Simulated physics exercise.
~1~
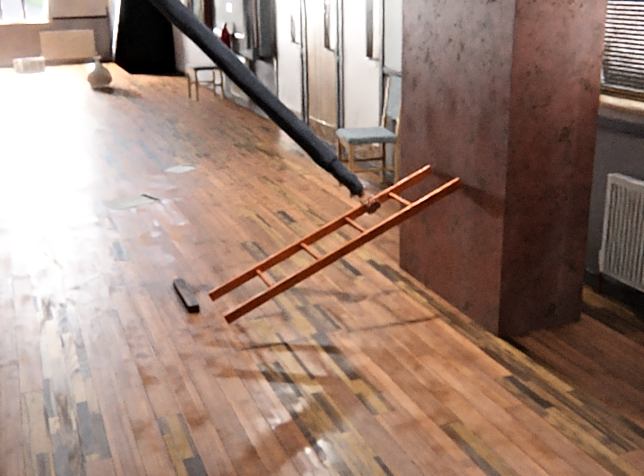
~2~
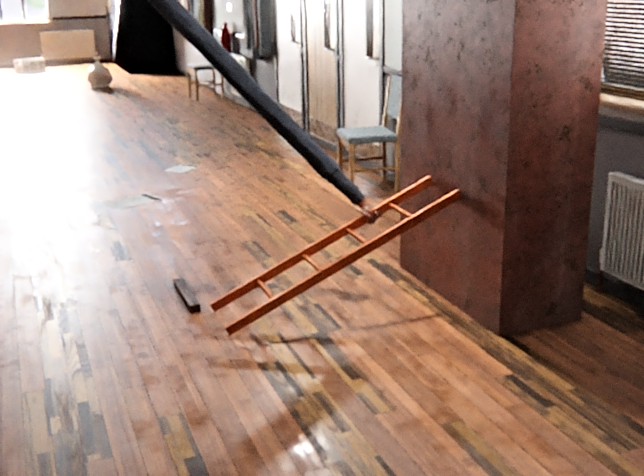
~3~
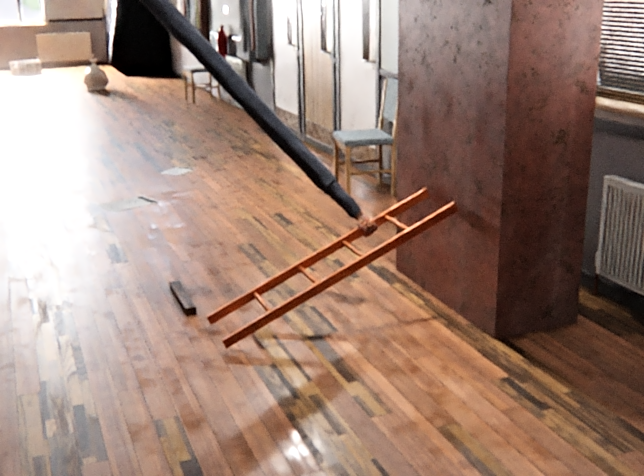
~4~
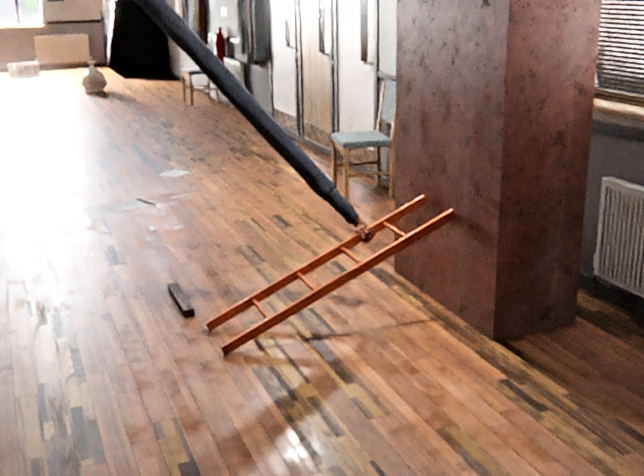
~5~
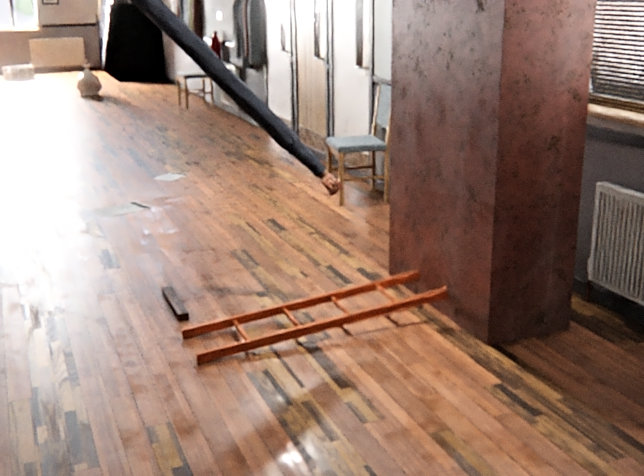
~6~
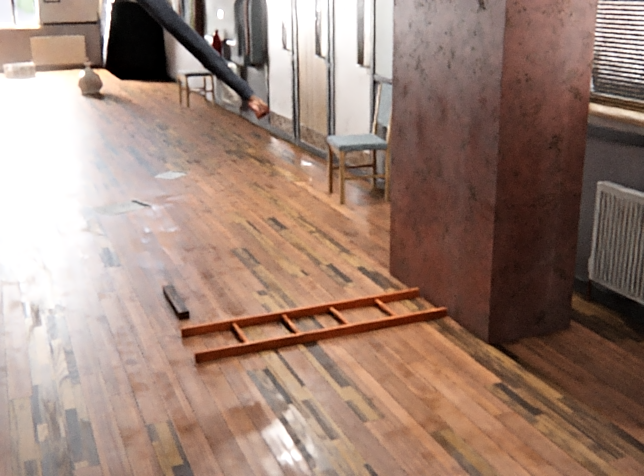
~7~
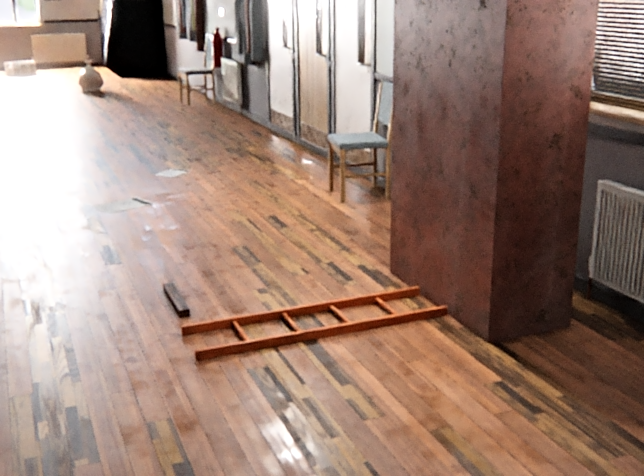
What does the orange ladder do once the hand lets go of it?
The orange ladder does not stay leaning on the pillar. It slips down and ends up lying on the wooden floor.
